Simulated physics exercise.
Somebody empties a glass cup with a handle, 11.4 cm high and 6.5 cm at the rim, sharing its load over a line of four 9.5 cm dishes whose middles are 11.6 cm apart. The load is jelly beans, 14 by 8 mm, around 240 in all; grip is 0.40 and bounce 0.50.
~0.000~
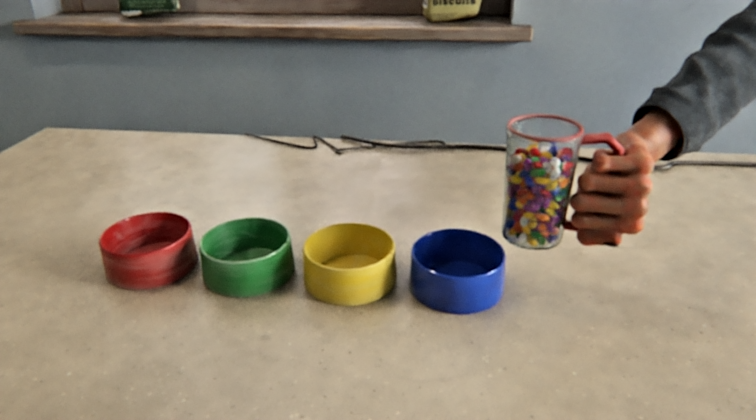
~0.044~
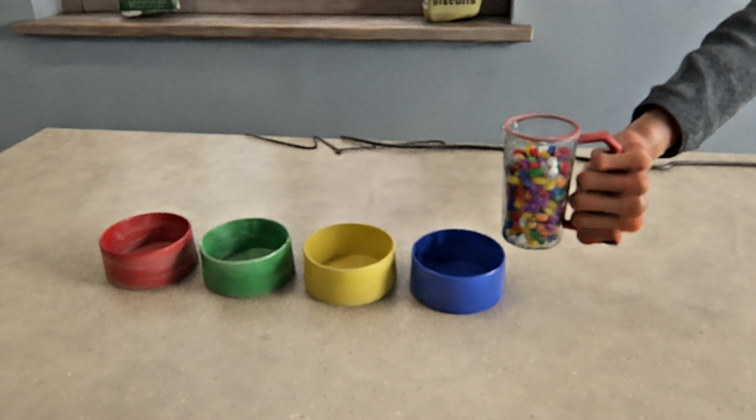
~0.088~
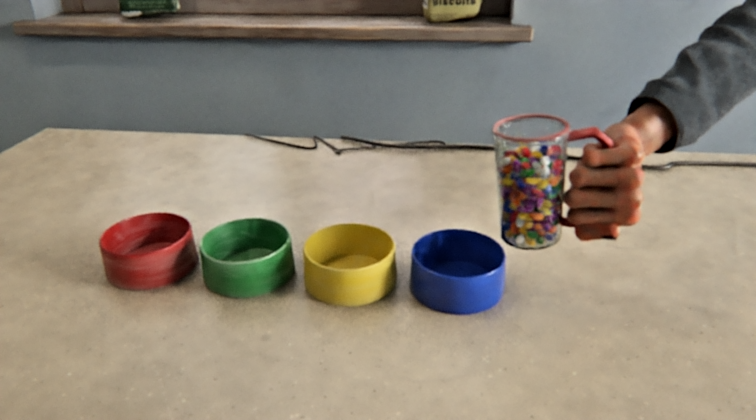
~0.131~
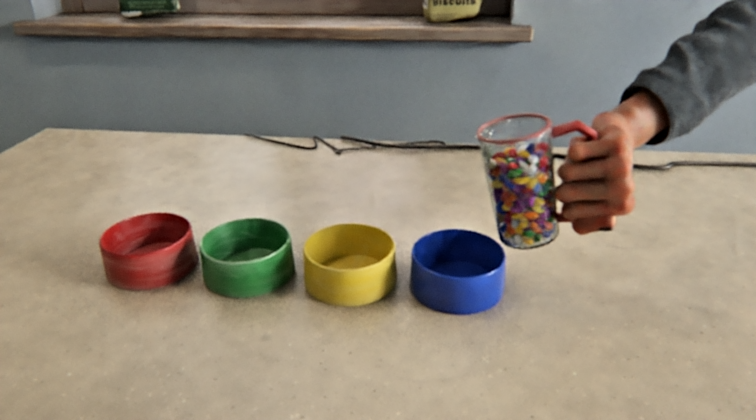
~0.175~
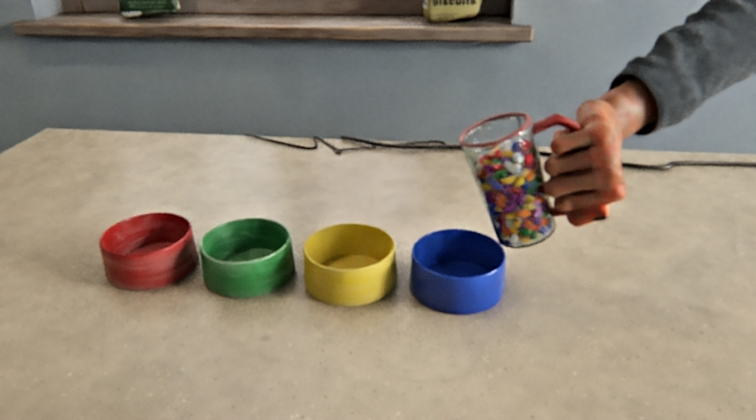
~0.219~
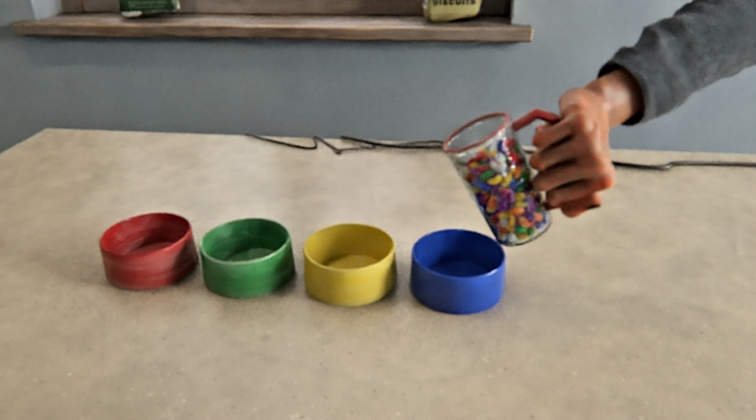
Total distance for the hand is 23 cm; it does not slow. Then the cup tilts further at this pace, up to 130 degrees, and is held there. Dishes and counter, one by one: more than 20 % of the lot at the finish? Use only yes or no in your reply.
Red: No; blue: No; green: Yes; yellow: Yes; counter: Yes.
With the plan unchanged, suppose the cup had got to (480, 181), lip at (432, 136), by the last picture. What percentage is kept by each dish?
Then red 0, blue 0, green 100, and yellow 0.
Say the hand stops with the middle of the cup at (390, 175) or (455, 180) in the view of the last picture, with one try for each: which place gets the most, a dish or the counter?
Try 1 - yellow; try 2 - counter.
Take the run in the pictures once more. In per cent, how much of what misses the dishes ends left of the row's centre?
60 %.
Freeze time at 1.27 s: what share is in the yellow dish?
By that moment it's near 35 percent.
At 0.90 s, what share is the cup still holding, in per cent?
Around 40 percent.
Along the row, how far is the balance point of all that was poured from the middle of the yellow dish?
Roughly 7 cm to the left.
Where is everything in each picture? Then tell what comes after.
The first frame shows cup at (538, 183), tilt 0 degrees, lip at (509, 126), moved 0.0 cm; middle of the pieces at (538, 199); blue dish at (458, 252); yellow dish at (349, 245); green dish at (245, 239); red dish at (146, 233).
The second frame shows cup at (536, 183), tilt 1 degrees, lip at (506, 127), moved 0.2 cm; middle of the pieces at (536, 199).
The third frame shows cup at (531, 183), tilt 6 degrees, lip at (495, 129), moved 0.7 cm; middle of the pieces at (532, 198).
The fourth frame shows cup at (521, 183), tilt 13 degrees, lip at (478, 134), moved 1.6 cm; middle of the pieces at (525, 198).
The fifth frame shows cup at (511, 182), tilt 21 degrees, lip at (461, 140), moved 2.6 cm; middle of the pieces at (517, 197).
The sixth frame shows cup at (501, 182), tilt 28 degrees, lip at (444, 146), moved 3.6 cm; middle of the pieces at (509, 195); blue dish at (458, 252); yellow dish at (349, 246); green dish at (245, 239); red dish at (146, 233). The cup turns about 180 degrees a second and travels 22 cm a second.
After 0.63 s, tilt 102 degrees; cup holds 100 %.
After 0.90 s, tilt 130 degrees; cup holds 40 %, yellow 40 %.
After 1.27 s, tilt 130 degrees; cup holds 0 %, green 35 %, yellow 35 %.
At rest (2.4 s), red 0 %, blue 0 %, green 35 %, yellow 35 %, counter 35 %.
